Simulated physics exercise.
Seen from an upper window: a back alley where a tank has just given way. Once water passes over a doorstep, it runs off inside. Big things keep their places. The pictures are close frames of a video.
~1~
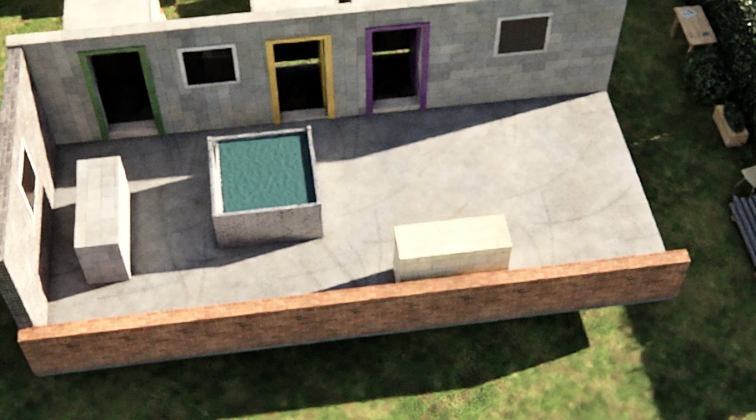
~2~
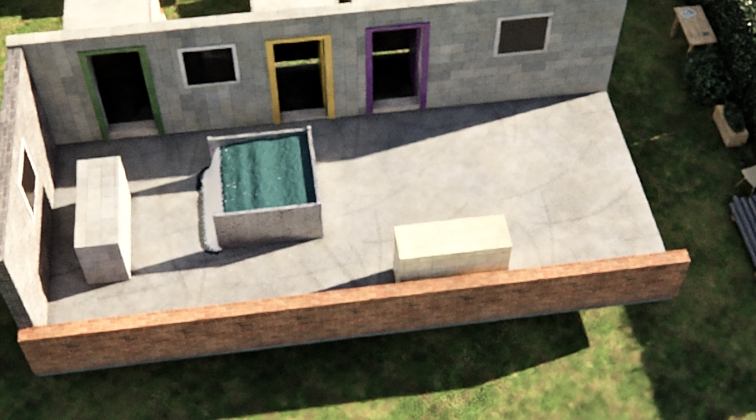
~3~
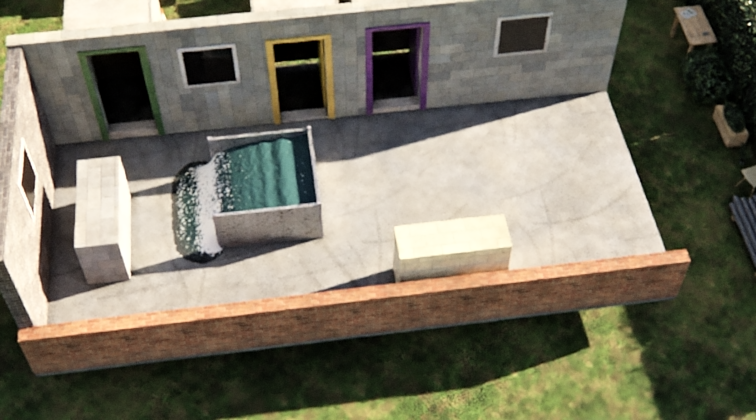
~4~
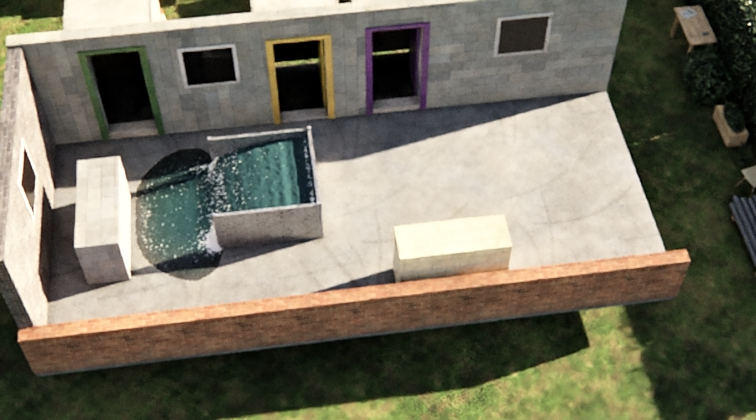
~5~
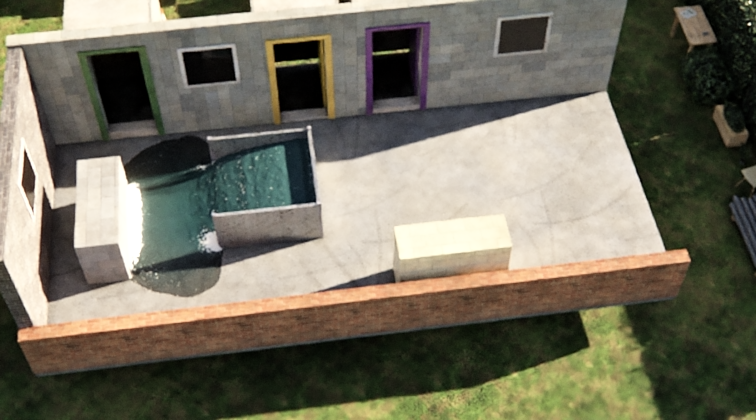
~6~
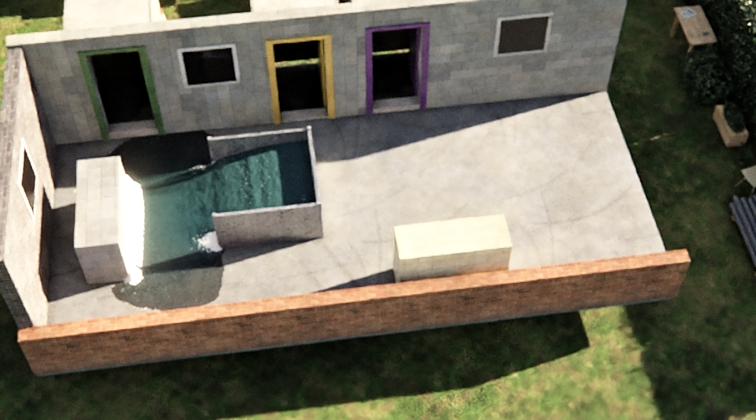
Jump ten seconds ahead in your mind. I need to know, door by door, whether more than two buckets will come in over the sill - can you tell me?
Outcome: The green door exceeds two buckets; the yellow door never exceeds two buckets; the purple door never exceeds two buckets.
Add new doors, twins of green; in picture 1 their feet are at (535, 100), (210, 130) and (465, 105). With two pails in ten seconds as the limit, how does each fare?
One, ends up below; two, ends up below; three, ends up below.
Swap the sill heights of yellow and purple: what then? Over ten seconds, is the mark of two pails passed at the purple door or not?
Result for the purple door: It fails to reach it.
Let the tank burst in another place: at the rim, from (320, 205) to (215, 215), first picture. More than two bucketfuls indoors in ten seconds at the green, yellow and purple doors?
So the green one ends up below, the yellow one ends up above and the purple one ends up below.
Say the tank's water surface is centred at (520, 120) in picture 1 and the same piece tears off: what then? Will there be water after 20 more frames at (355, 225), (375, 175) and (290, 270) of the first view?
In order, the three spots end up waterlogged, waterlogged and waterlogged.
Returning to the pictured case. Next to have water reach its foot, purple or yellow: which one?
It is the yellow-painted one.
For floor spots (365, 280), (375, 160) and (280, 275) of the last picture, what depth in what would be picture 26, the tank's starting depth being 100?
First spot 4 %, second 0 %, third 4 %.
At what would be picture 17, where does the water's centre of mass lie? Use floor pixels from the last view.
(169, 222).
A moment on, water covers 20 % of the floor; the green door wet at the sill, nothing in, the yellow door not reached, the purple door not reached.
Next, water covers 25 % of the floor; the green door over two buckets in, the yellow door not reached, the purple door not reached.
Then, water covers 45 % of the floor; the green door far over two buckets in, the yellow door wet at the sill, nothing in, the purple door not reached.
Later, water covers 70 % of the floor; the green door far over two buckets in, the yellow door wet at the sill, nothing in, the purple door wet at the sill, nothing in.
In the end, water covers 95 % of the floor; the green door far over two buckets in, the yellow door wet at the sill, nothing in, the purple door wet at the sill, nothing in.
